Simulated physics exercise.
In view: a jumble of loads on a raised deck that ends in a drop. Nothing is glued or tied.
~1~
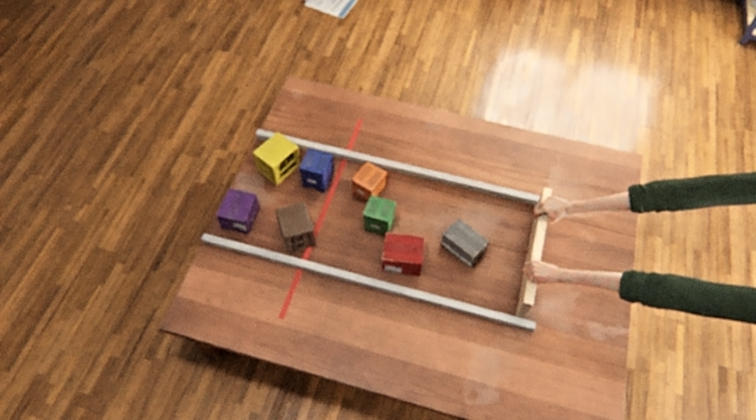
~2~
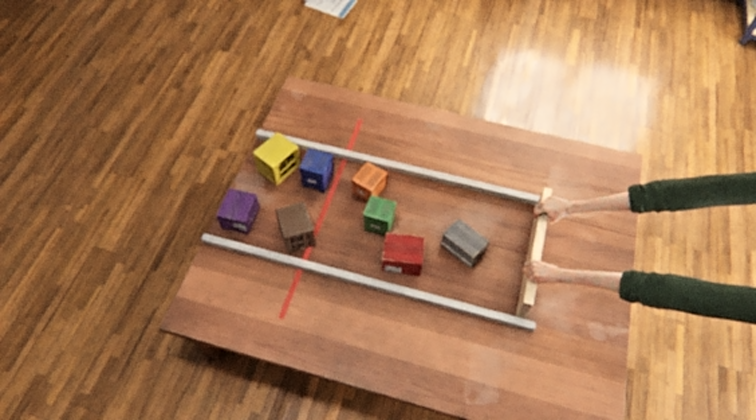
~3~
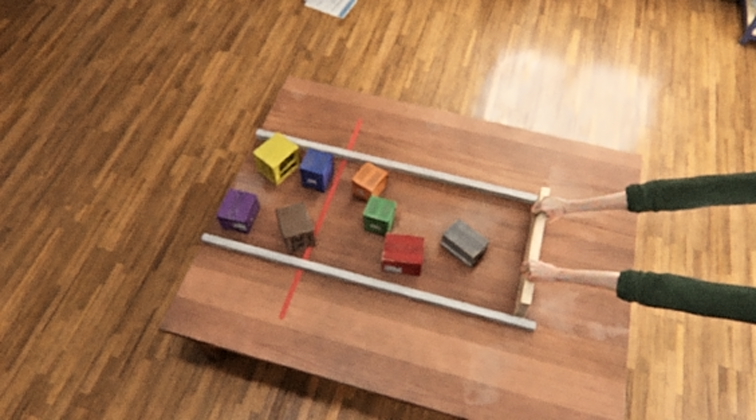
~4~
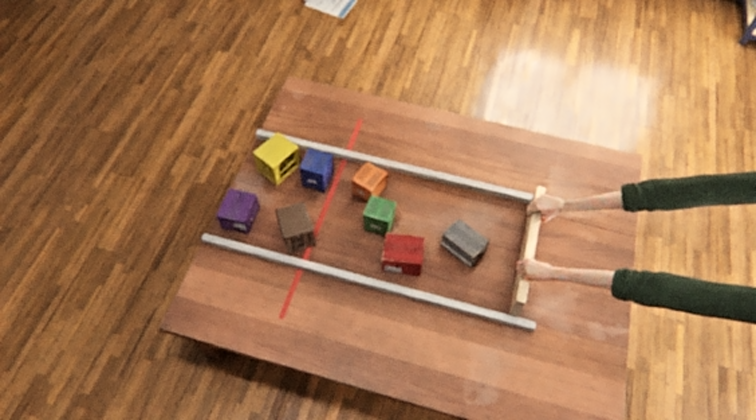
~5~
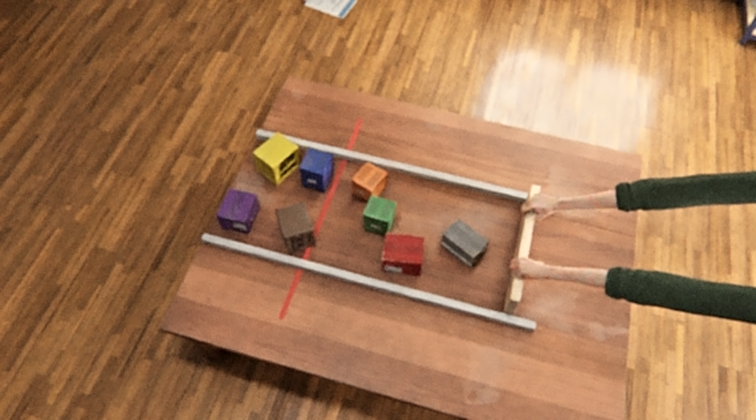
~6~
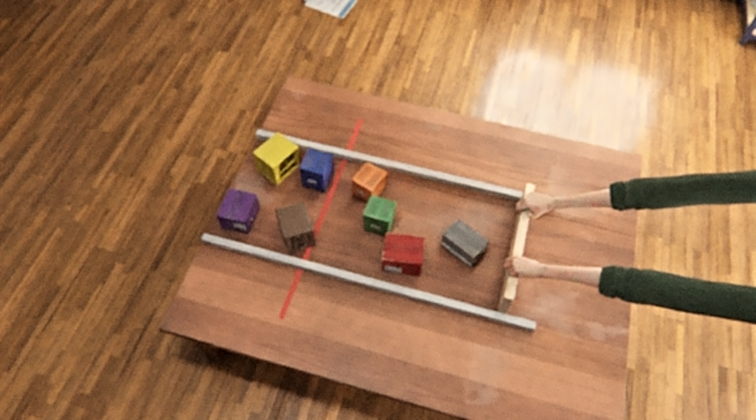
The clip opens on a wooden table where several colored boxes sit scattered between two pale rails, some beyond a red line at left. Two hands in dark green sleeves grip a wooden bar at the right and slide it slightly leftward along the rails, while the boxes stay still.
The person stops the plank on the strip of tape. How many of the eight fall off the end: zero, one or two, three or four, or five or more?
The number that fall off is zero.
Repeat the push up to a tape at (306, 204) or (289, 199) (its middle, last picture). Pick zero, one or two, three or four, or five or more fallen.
Taking them in turn, one to two; one or two.
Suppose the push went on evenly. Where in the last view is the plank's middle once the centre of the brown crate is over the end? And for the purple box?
Near (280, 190) and (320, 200).
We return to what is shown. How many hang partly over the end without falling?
It comes to 1.
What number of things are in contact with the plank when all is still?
3 of them.
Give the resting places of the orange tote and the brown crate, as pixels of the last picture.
First (324, 174), then (255, 217).
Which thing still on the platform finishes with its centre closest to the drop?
The purple box.
Early on, none off yet; purple box at rest near (239, 211); yellow crate at rest near (277, 159); blue tote at rest near (317, 171).
Finally, the number that fall off is zero.
